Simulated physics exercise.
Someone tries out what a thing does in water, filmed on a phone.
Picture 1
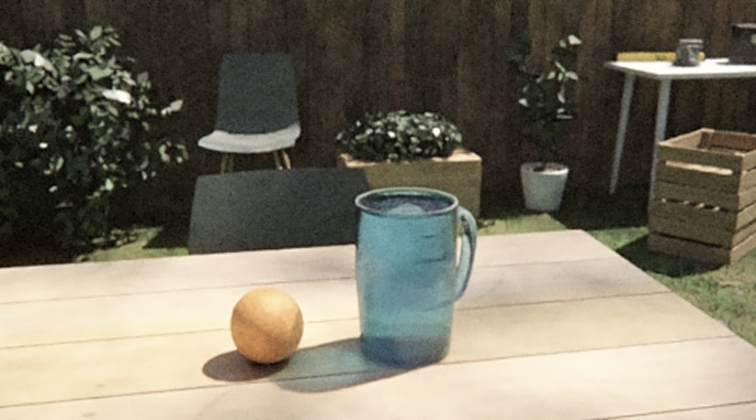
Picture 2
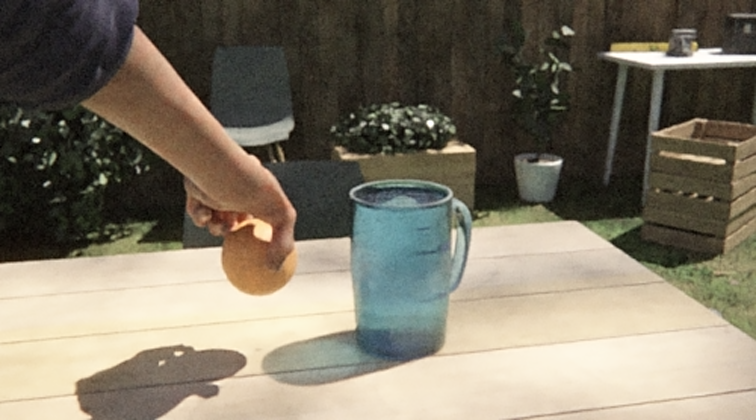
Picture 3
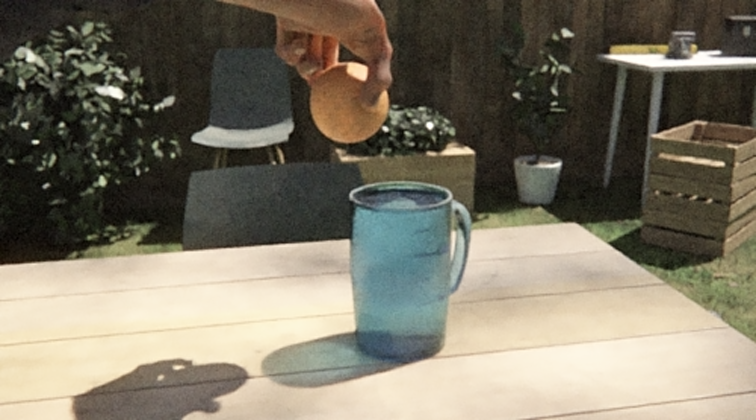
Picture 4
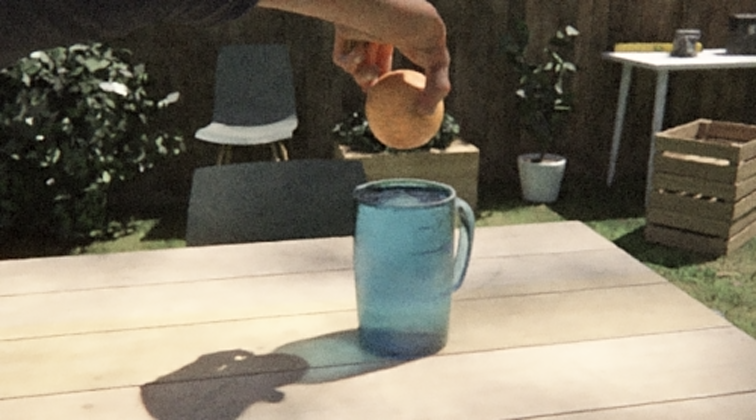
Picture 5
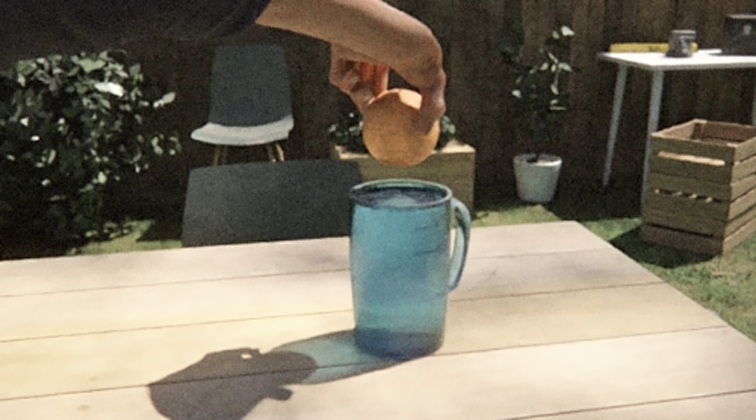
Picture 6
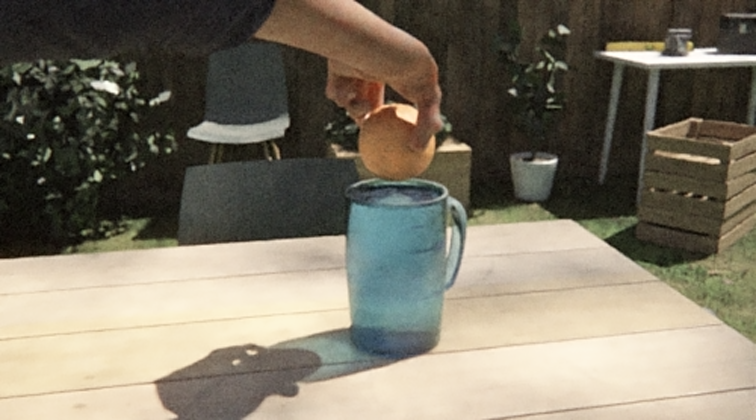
A hand picked up an orange from a wooden table outdoors, lifted it to the right over a blue jug nearly full of water, and lowered it until it was just above the rim.
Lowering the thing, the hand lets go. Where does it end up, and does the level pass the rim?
Well, it keeps afloat, and as for the jug, it spills.
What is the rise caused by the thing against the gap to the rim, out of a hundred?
450 %.
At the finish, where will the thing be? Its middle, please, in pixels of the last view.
In the final view it sits close to pixel (396, 211).
Next, the orange enters the water; the jug is full to the brim; it has run over.
After that, the orange comes up again; the jug is full to the brim; it has run over.
Finally, the orange rides on the surface; the jug is full to the brim; it has run over.
